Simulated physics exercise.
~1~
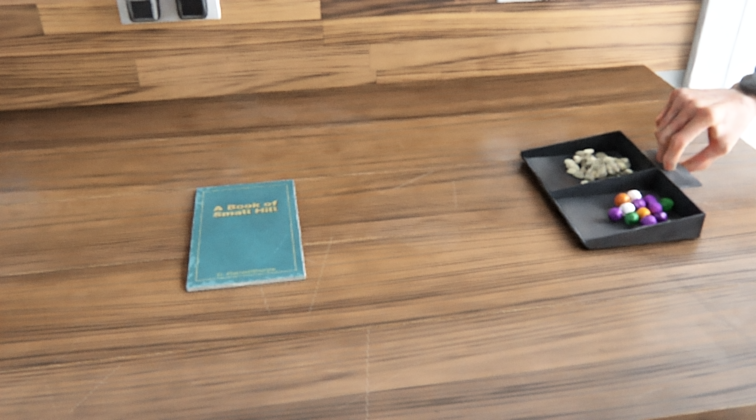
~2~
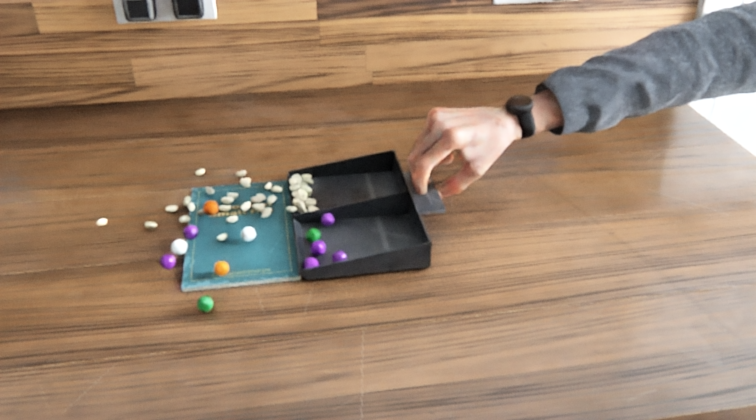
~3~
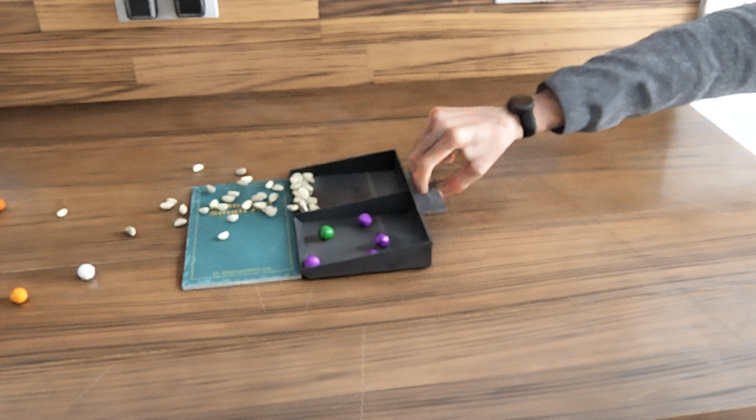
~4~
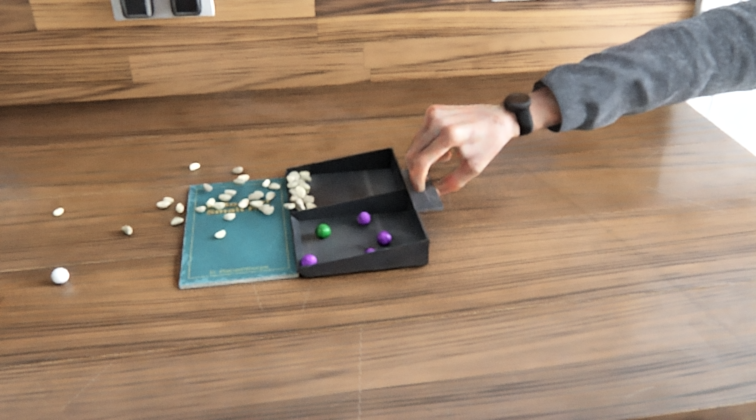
Colourful beads and pale seeds spilling from a black tray as a hand slides it left into a thin teal book.
